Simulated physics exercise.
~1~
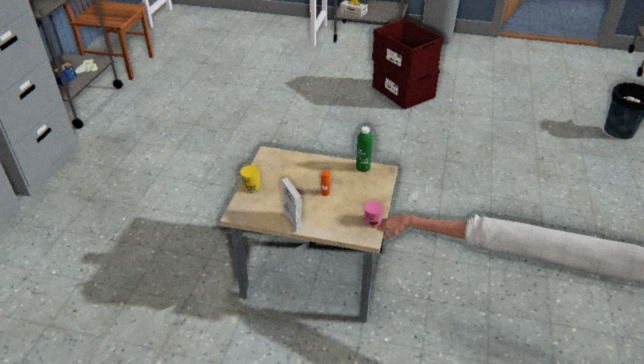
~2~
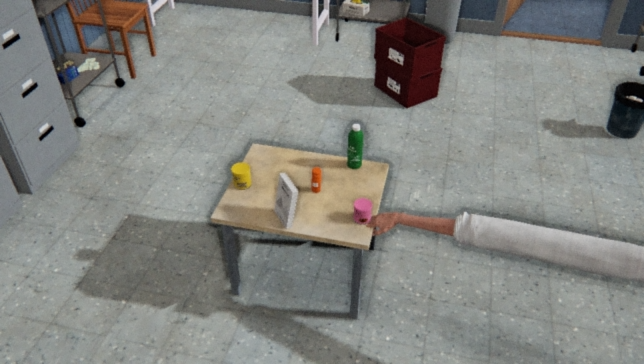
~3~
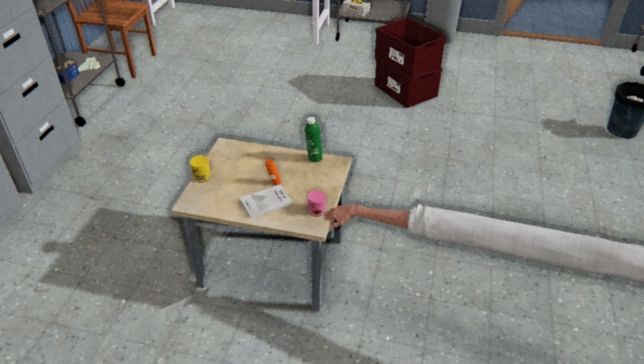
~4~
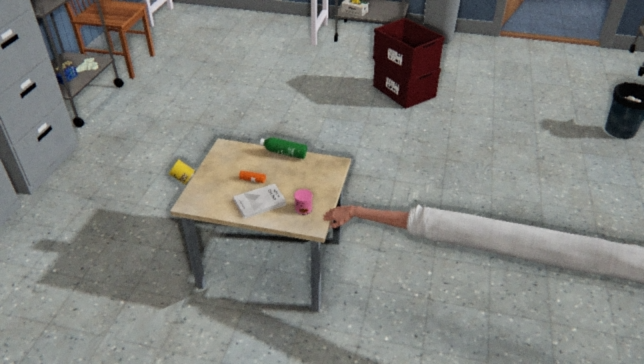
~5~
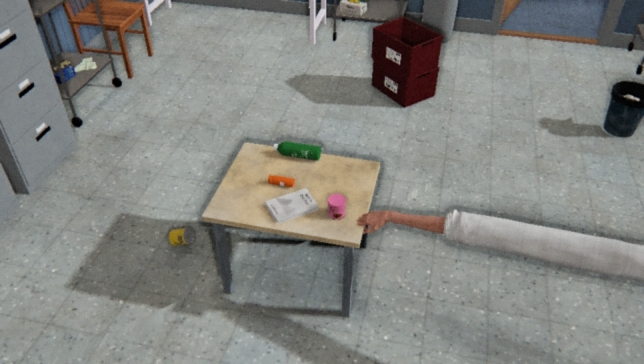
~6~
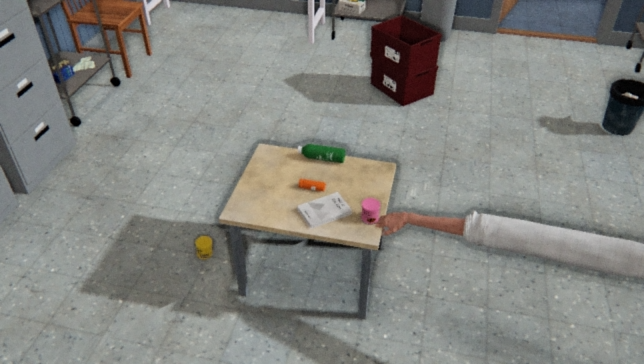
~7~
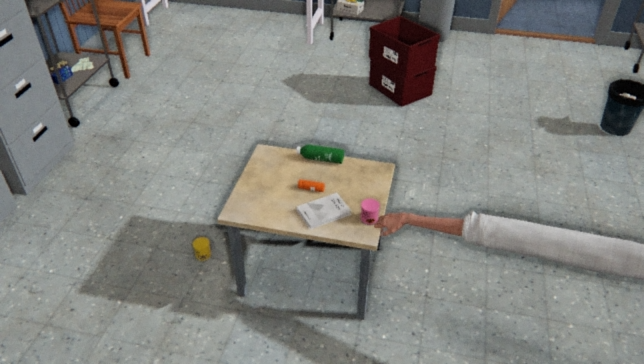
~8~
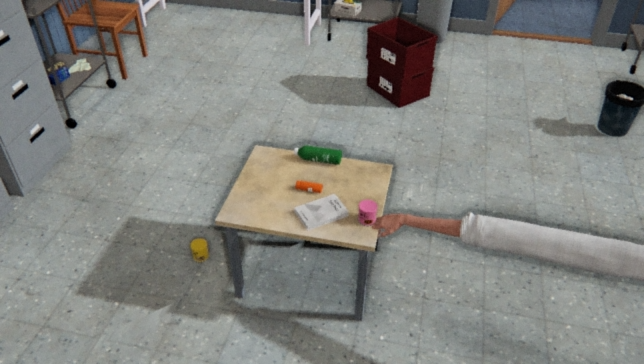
A hand and long white-sleeved forearm reach in from the right to the corner of a small wooden-topped table, seen from above in a room with a grey tiled floor. On it stand a yellow tin at the left, a white book, an orange shaker, a green bottle at the back and a pink tin near the hand. The table slides left, and the book falls flat while the shaker tips. The bottle and shaker topple as the yellow tin drops off the left edge. The table moves back right and stops, the pink tin still upright and the yellow tin on the floor.
